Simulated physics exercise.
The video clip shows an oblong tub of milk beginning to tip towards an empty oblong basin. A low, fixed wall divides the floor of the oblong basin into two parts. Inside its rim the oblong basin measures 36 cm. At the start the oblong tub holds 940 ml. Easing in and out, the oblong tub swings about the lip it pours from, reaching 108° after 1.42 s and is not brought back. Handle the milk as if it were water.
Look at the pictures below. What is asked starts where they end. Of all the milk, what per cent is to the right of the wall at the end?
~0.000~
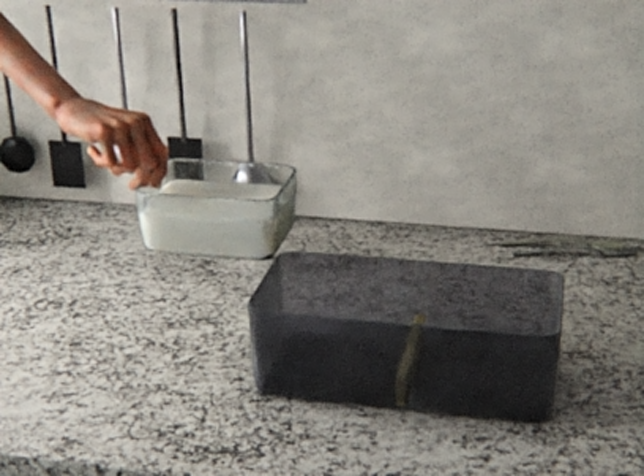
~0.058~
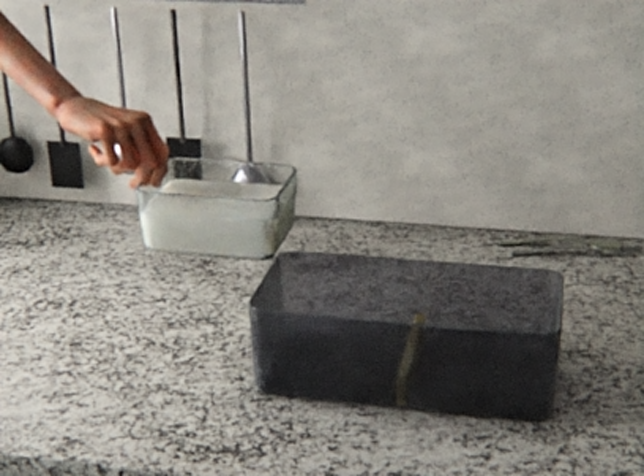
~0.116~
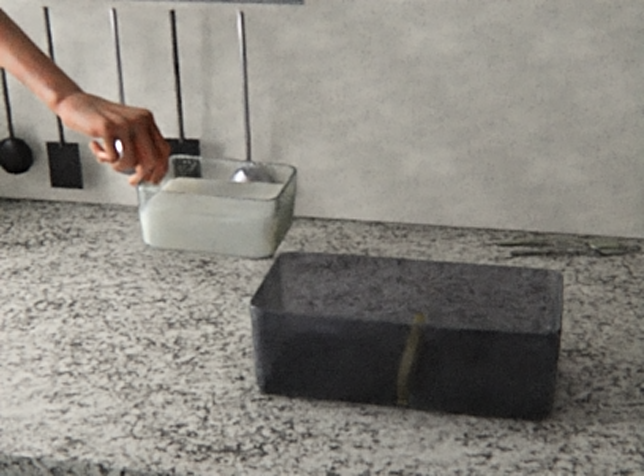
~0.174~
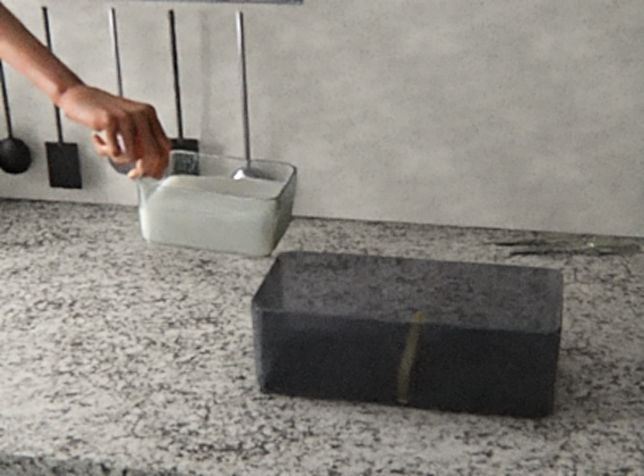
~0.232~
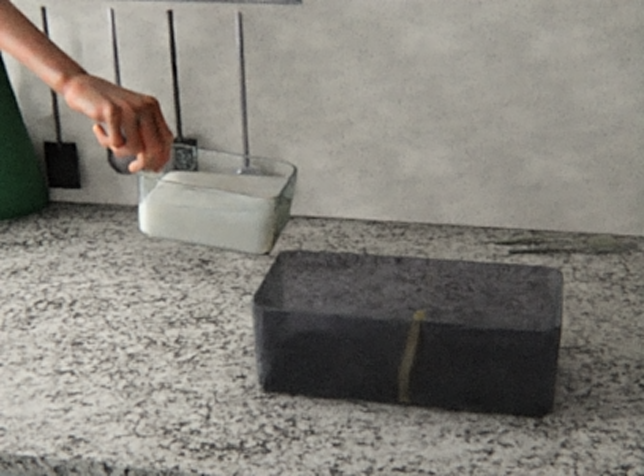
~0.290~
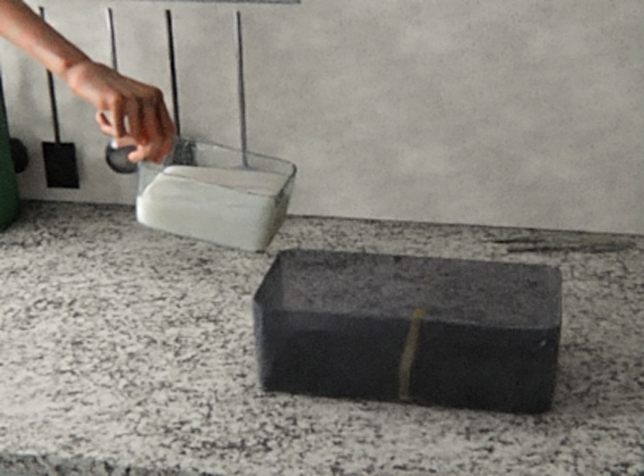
I would say 11 percent.
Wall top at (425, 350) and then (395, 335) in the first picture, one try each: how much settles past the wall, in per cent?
I'd put it at about 20 per cent for the first and about 25 per cent for the second.
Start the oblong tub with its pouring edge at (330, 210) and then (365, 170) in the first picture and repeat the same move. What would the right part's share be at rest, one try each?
In order, 55 and 90 per cent.
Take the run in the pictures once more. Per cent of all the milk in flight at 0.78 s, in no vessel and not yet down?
About 34 per cent.
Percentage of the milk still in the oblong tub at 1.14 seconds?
10 %.
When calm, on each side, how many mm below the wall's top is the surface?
About 12 mm left, about 36 mm right.
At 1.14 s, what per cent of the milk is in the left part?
Near 74 in a hundred.
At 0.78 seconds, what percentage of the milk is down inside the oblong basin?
At that time the basin holds about 10 per cent of the liquid.
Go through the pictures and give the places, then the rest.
In the first frame, it leans 0°; its right rim is at (286, 185); the milk meets the walls at (156, 193) and (285, 202); the oblong basin's rim runs from (264, 280) to (562, 304); the wall's top is at (412, 345).
In the second frame, it leans 0°; its right rim is at (286, 185); the milk meets the walls at (157, 193) and (285, 201).
In the third frame, it leans 2°; its right rim is at (287, 185); the milk meets the walls at (157, 192) and (285, 199).
In the fourth frame, it leans 4°; its right rim is at (288, 184); the milk meets the walls at (157, 189) and (286, 197).
In the fifth frame, it leans 7°; its right rim is at (288, 184); the milk meets the walls at (156, 185) and (285, 192).
In the sixth frame, it leans 11°; its right rim is at (288, 183); the milk meets the walls at (154, 179) and (284, 188).
After 0.78 s the tilt is 62° and 56 per cent is still to pour, 9 is left of the wall and 0 right of it.
After 1.14 s the tilt is 98° and 10 per cent is still to pour, 74 is left of the wall and 4 right of it.
After 1.51 s the tilt is 108° and 0 per cent is still to pour, 86 is left of the wall and 9 right of it.
After 1.92 s the tilt is 108° and 0 per cent is still to pour, 85 is left of the wall and 11 right of it.
In the end 85 per cent lies left of the wall, 11 right of it and 4 outside.
